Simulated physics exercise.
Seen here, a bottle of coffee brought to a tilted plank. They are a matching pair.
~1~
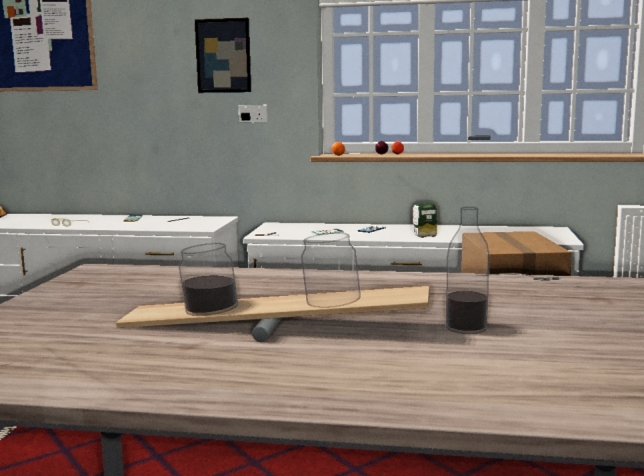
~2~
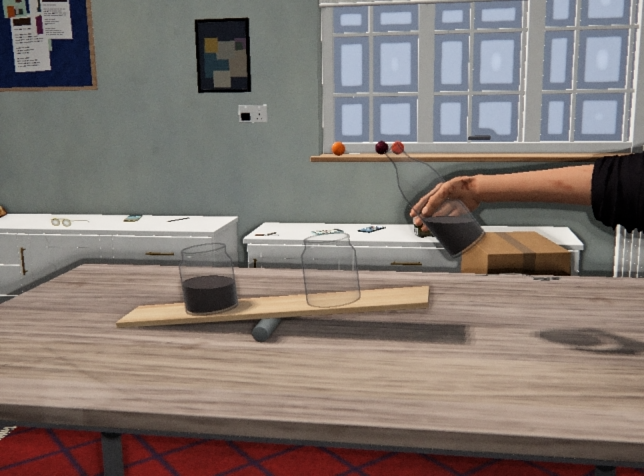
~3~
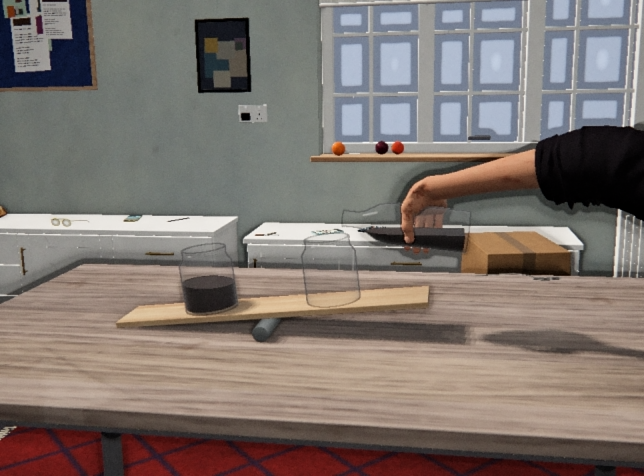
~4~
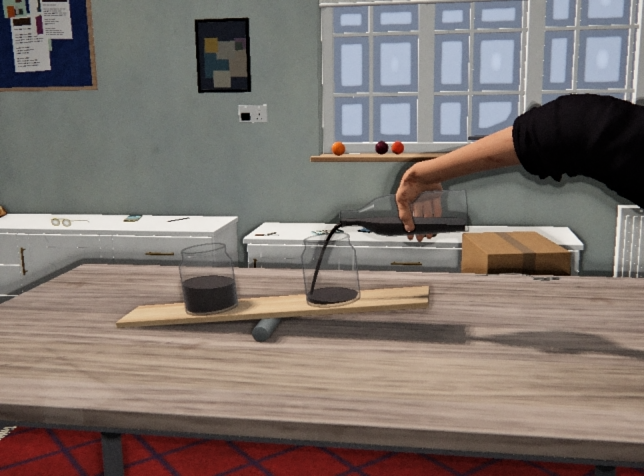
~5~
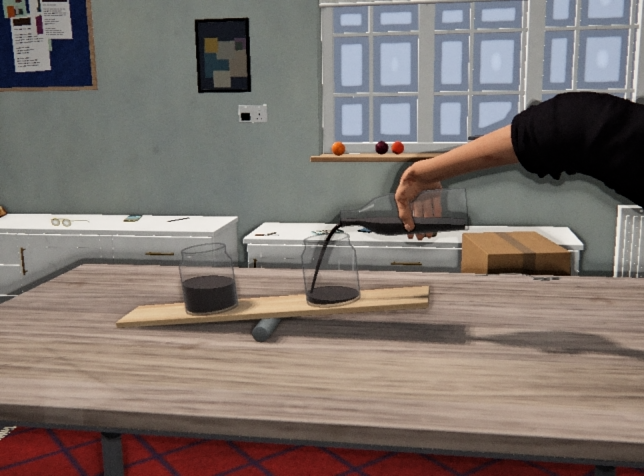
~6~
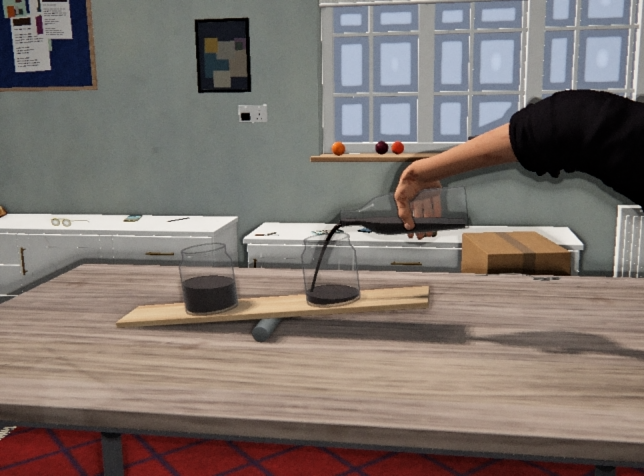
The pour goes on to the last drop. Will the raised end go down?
It keeps its lean.
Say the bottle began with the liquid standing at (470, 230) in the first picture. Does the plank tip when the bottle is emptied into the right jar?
In that case: Flips.
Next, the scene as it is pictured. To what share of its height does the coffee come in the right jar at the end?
About 25 per cent.
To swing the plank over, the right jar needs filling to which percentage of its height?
Close to 40 %.
Shortly, the right jar is nearly empty; the plank leans as before.
Then, the right jar is about a quarter full; the plank leans as before.
At the finish, the right jar is about a quarter full; the plank leans as before.
